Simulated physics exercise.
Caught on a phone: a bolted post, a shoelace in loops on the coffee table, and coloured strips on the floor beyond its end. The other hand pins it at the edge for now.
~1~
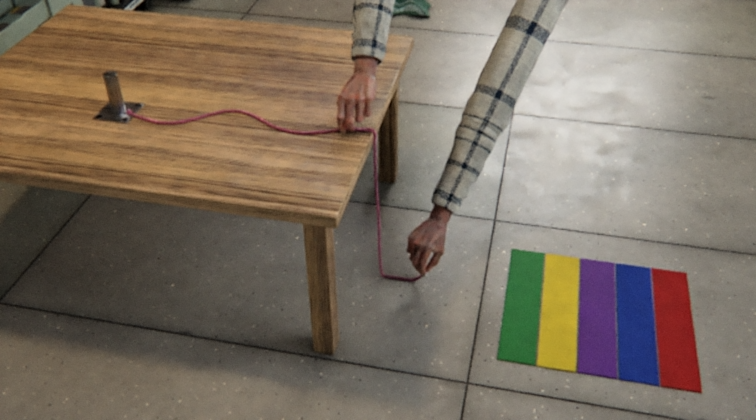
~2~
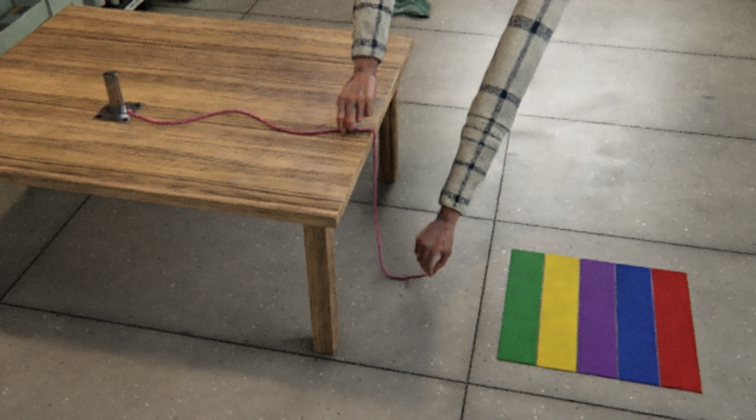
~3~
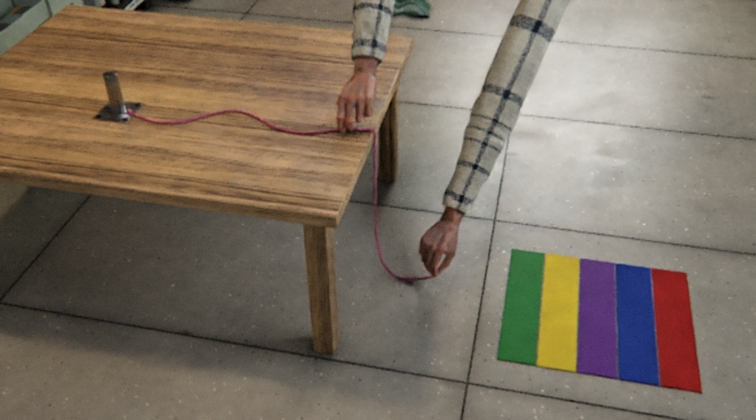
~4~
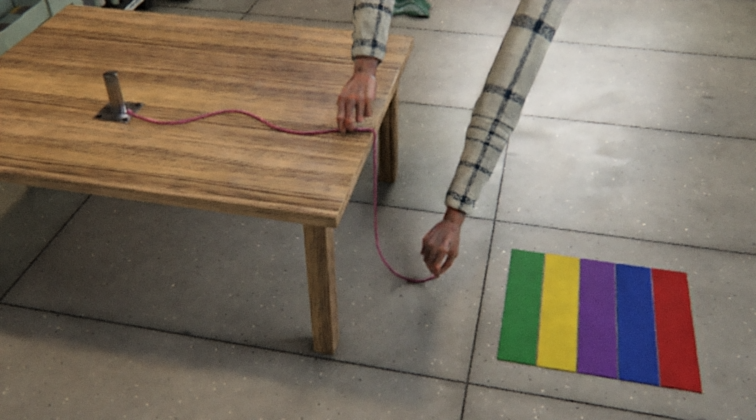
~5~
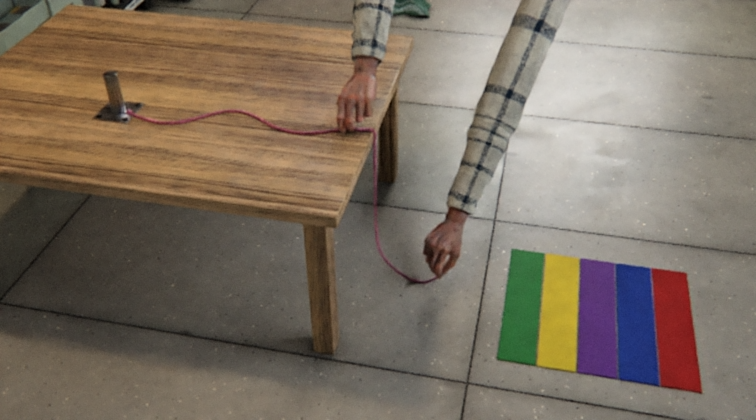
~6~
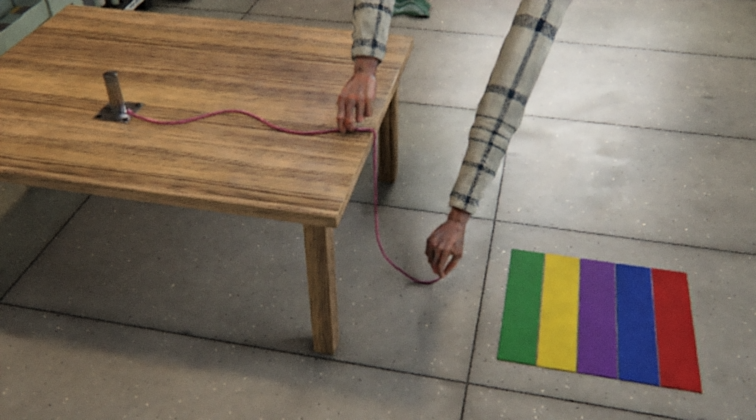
A hand below the table edge shifts the red cord's end slightly to the right.
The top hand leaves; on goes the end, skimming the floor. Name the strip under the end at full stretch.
The end stops over the yellow strip.
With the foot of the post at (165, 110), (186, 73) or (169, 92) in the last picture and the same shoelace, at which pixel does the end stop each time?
Try by try, around (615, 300), (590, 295) and (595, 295).
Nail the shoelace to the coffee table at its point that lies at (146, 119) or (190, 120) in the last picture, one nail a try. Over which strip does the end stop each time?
In that order: Yellow; yellow.
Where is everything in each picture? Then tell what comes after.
In the first picture, end (425, 271); green (519, 340); yellow (558, 346); purple (597, 352); blue (638, 359); red (679, 365).
In the second picture, end (433, 272); shoelace through (154, 121) (233, 111) (301, 133) (375, 140) (375, 205) (381, 263).
In the third picture, end (437, 273).
In the fourth picture, end (439, 273); shoelace through (154, 121) (233, 111) (301, 133) (375, 140) (375, 205) (385, 262).
In the fifth picture, end (441, 274).
In the sixth picture, end (444, 274); shoelace through (154, 121) (233, 111) (301, 133) (375, 140) (376, 205) (390, 262).
Early on, end near (499, 282); short of the strips.
Midway, end near (539, 288); over green.
At the end of the slack, end near (562, 291); over yellow. It gets as far as the yellow strip.
